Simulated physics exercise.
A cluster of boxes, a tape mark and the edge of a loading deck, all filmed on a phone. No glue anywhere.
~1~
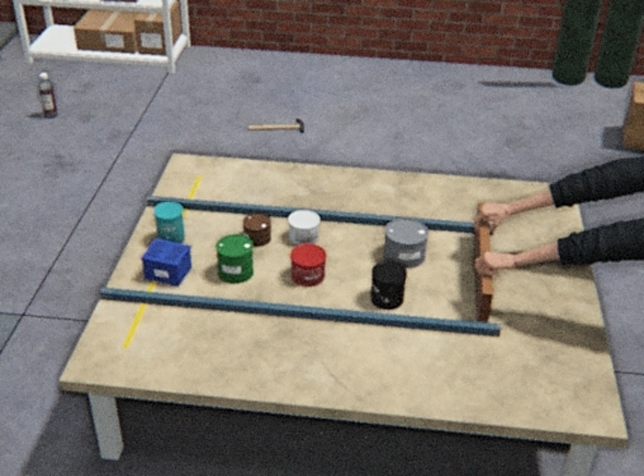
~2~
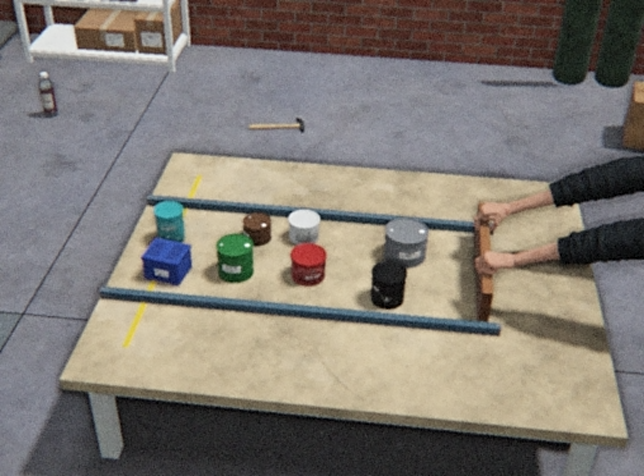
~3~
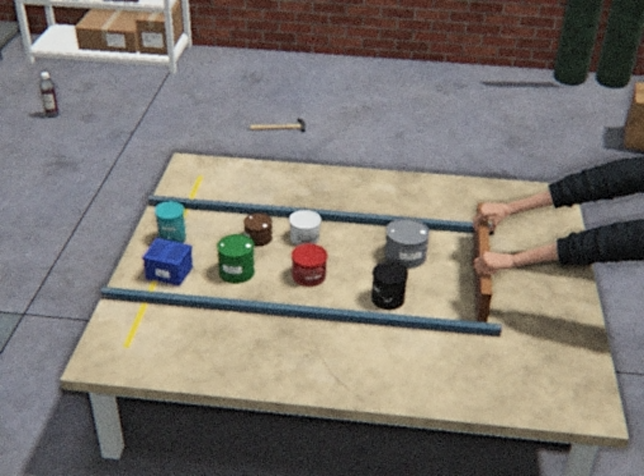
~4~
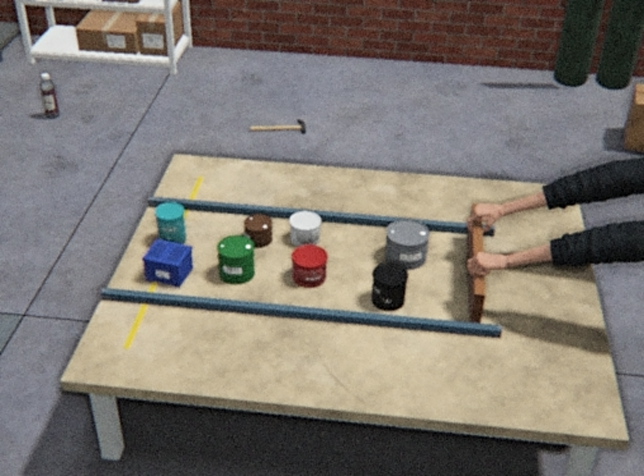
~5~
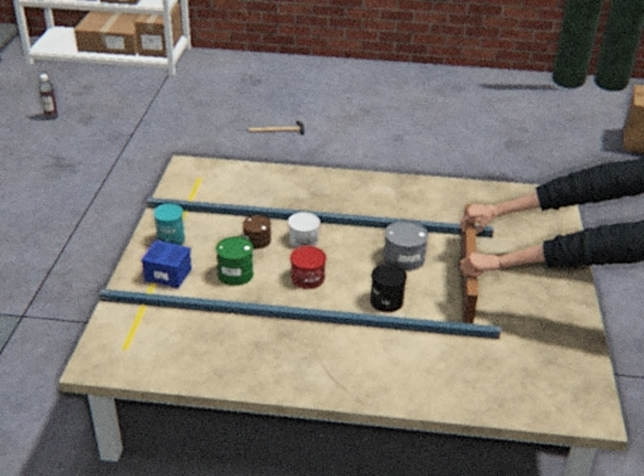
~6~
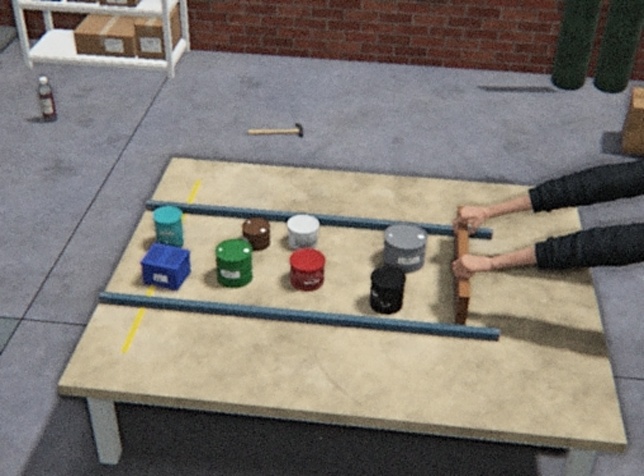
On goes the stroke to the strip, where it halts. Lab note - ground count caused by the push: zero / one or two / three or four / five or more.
Ground count: Three or four.
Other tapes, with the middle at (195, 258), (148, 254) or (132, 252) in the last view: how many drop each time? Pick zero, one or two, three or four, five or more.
Result per tape, in order - just one or two / 3 or 4 / five or more.
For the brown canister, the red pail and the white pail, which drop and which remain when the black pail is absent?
The brown canister goes down, the red pail is still up and the white pail is still up.
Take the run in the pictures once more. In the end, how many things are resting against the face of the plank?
The figure is 4.
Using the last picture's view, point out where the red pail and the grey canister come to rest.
Red pail at (144, 254), grey canister at (151, 229).
A little later, none off yet; turquoise pail at rest near (169, 229); blue tote at rest near (166, 267); green canister at rest near (234, 263).
Next, none off yet; turquoise pail moving near (167, 229); blue tote shifted about its own width near (123, 269); green canister shifted well along near (161, 260).
When it is over, the number that fall off is three or four; down, brown canister, green canister, blue tote and turquoise pail.
